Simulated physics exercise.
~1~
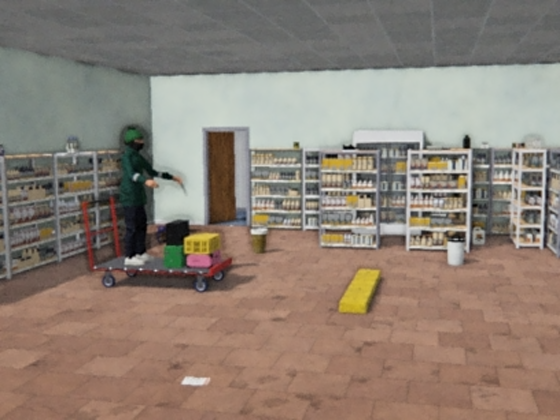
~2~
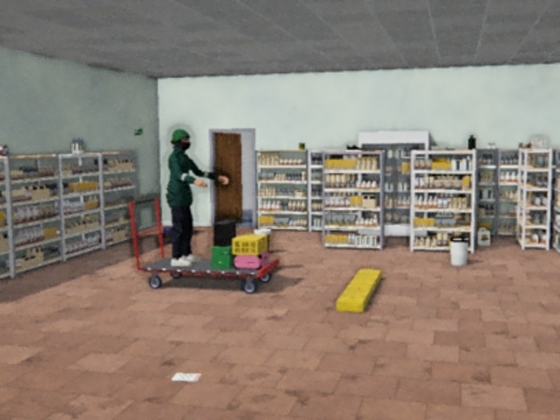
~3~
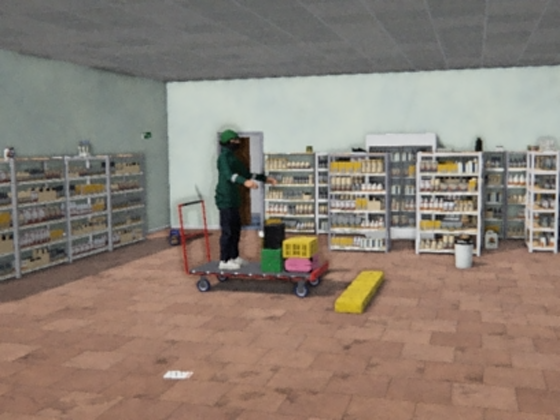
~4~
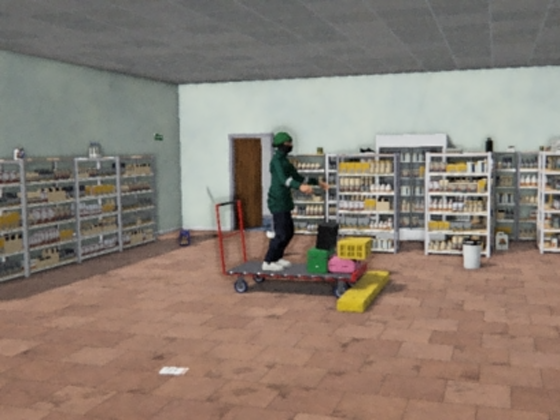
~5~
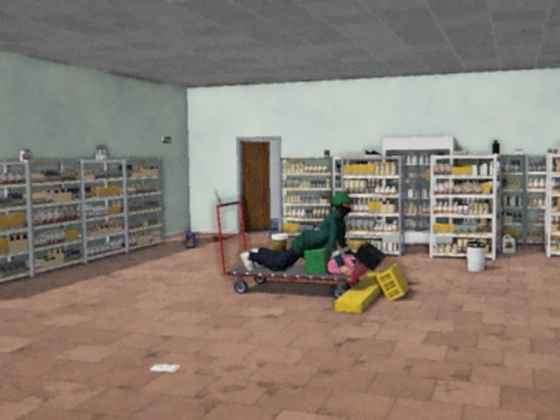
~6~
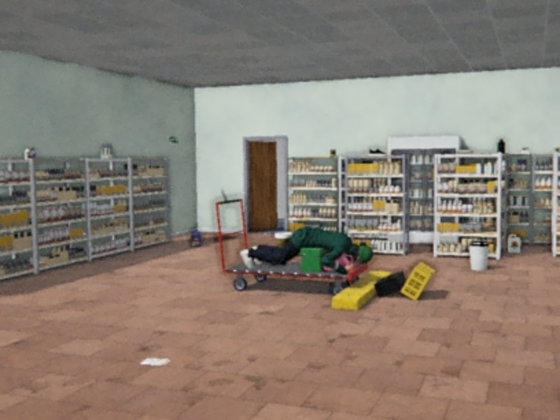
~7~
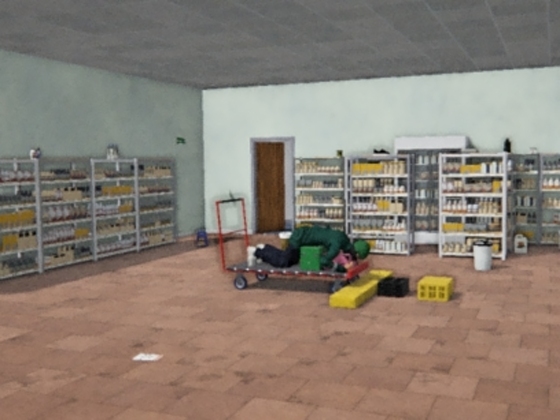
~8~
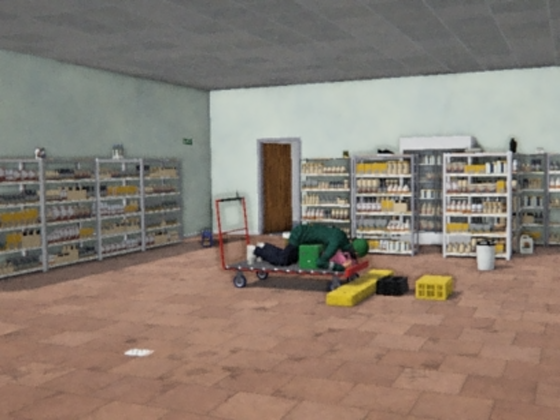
Person in green riding a trolley into a yellow kerb, pitching forward and staying slumped aboard after two crates tumble off.
